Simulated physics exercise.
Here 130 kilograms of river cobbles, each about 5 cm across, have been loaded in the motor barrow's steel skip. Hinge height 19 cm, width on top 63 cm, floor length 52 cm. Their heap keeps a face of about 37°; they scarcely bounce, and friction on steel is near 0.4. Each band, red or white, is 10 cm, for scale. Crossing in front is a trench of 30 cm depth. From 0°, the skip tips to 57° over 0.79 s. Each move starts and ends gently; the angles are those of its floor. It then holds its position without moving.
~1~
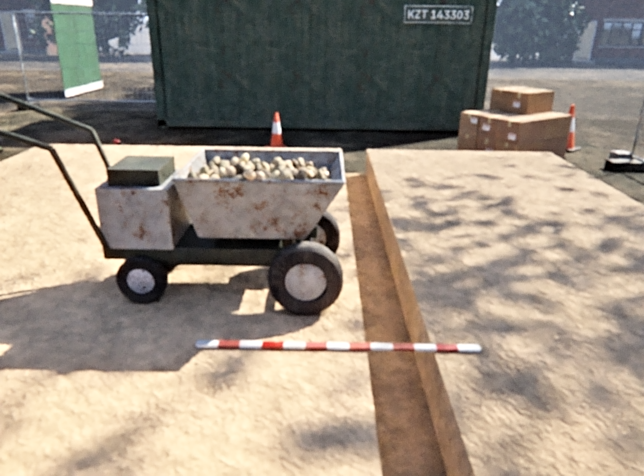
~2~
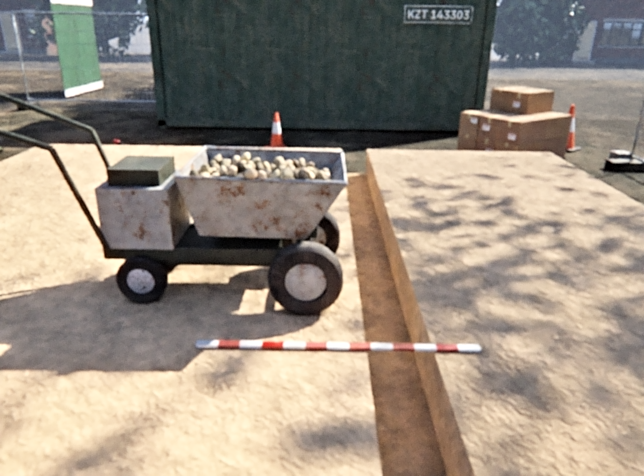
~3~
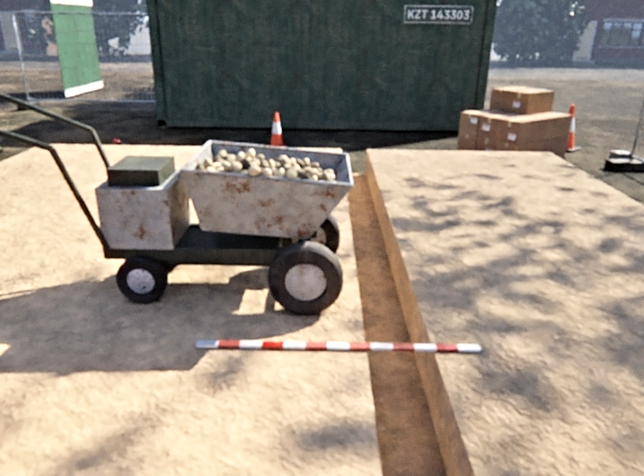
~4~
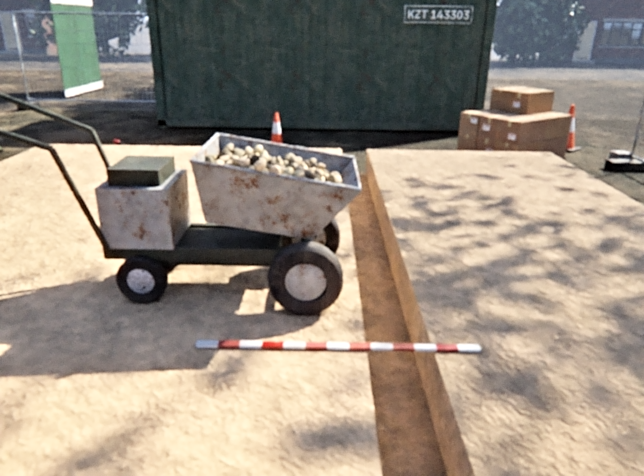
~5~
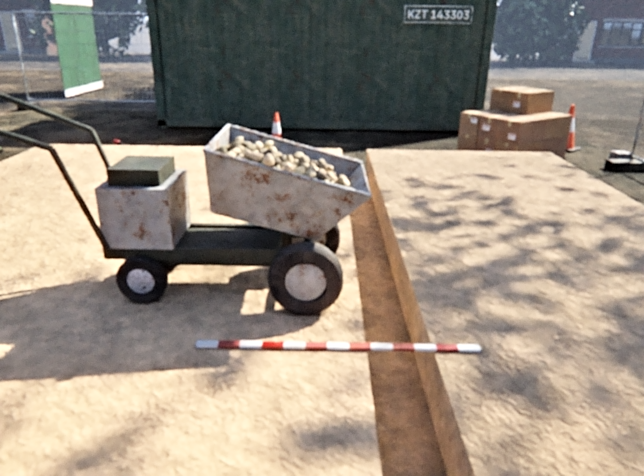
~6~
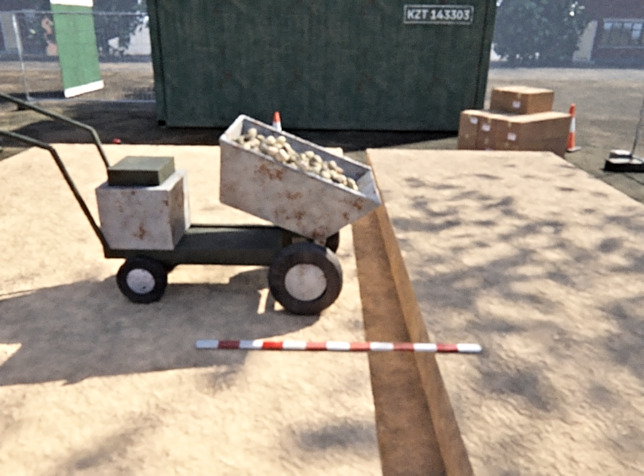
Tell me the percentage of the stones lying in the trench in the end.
Close to 9 %.
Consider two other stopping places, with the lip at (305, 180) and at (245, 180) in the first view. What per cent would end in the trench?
Roughly 30 percent for the first, and 30 percent for the second.
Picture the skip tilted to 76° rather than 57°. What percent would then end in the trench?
Roughly 30 per cent would end in the trench.
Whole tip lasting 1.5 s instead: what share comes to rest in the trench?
That works out at about 10 in a hundred.
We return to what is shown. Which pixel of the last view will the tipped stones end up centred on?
Their middle lands near (450, 287).
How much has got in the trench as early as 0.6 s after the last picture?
Close to 0 per cent at that time.
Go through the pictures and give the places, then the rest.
Lip at (344, 183), floor tilted 0°, highest stones at (248, 166), in the first frame.
The skip is at 1°, its lip at (347, 184); the top of the load is at (249, 165), in the second frame.
The skip is at 4°, its lip at (352, 186); the top of the load is at (243, 160), in the third frame.
Lip at (361, 190), floor tilted 9°, highest stones at (239, 154), in the fourth frame.
Lip at (371, 196), floor tilted 15°, highest stones at (245, 147), in the fifth frame.
The skip is at 22°, its lip at (381, 204); the top of the load is at (248, 140), in the sixth frame.
Then, 0.3 s after the last picture the floor is at 48°, 100 % in the skip; the foremost stones are at (389, 224).
Then, 0.6 s after the last picture the floor is at 57°, 93 % in the skip, 2 % in the trench, 6 % past the trench; the foremost stones are at (454, 278).
Then, 0.9 s after the last picture the floor is at 57°, 67 % in the skip, 2 % in the trench, 31 % past the trench; the foremost stones are at (540, 300).
Then, 2.9 s after the last picture the floor is at 57°, 55 % in the skip, 9 % in the trench, 36 % past the trench; the foremost stones are past the picture's edge.
